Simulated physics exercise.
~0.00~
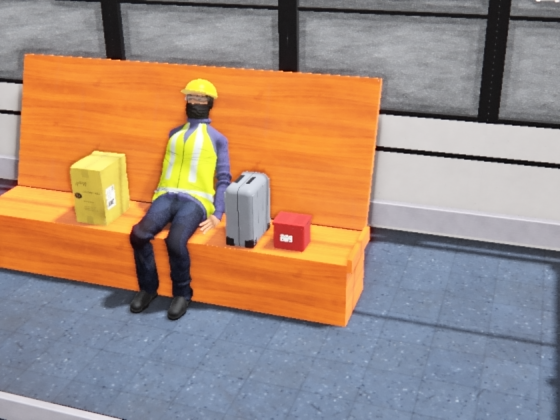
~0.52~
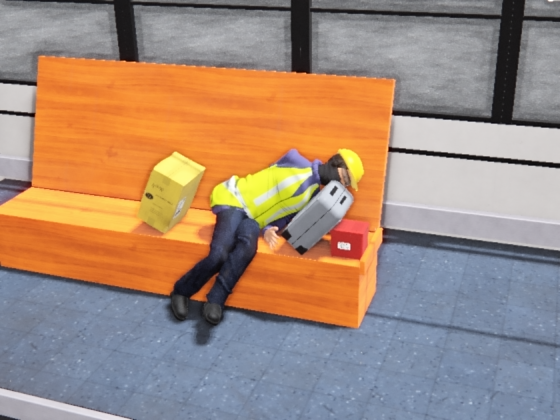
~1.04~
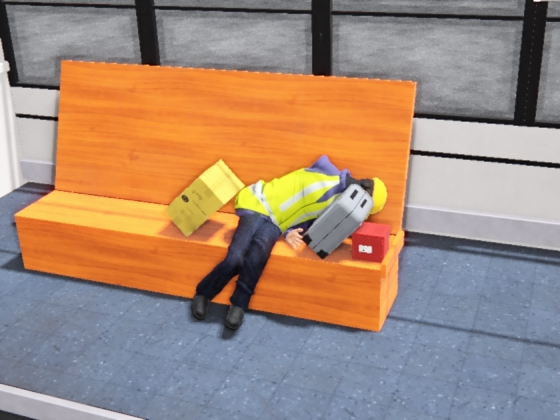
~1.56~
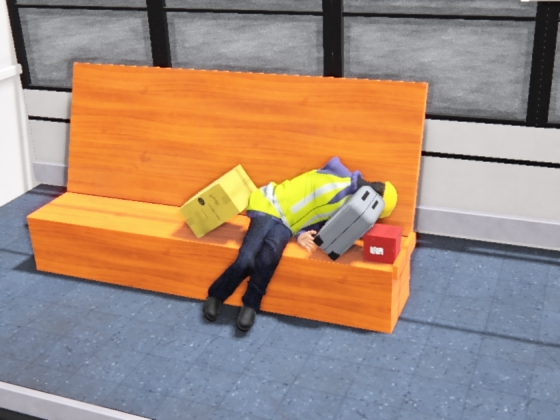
The clip opens on a worker in a yellow hard hat and high-visibility vest slumped upright on an orange bench, with a yellow pack on the left and a grey case and red tub on the right. The limp worker topples to the right toward the case, while all the luggage shifts right and the pack and case tilt. The worker then sinks lower behind the leaning case as the pack slides closer and leans further. The view drifts slightly left. Finally everything settles, with the worker slumped sideways, hips still on the seat, and all three items still on the bench.
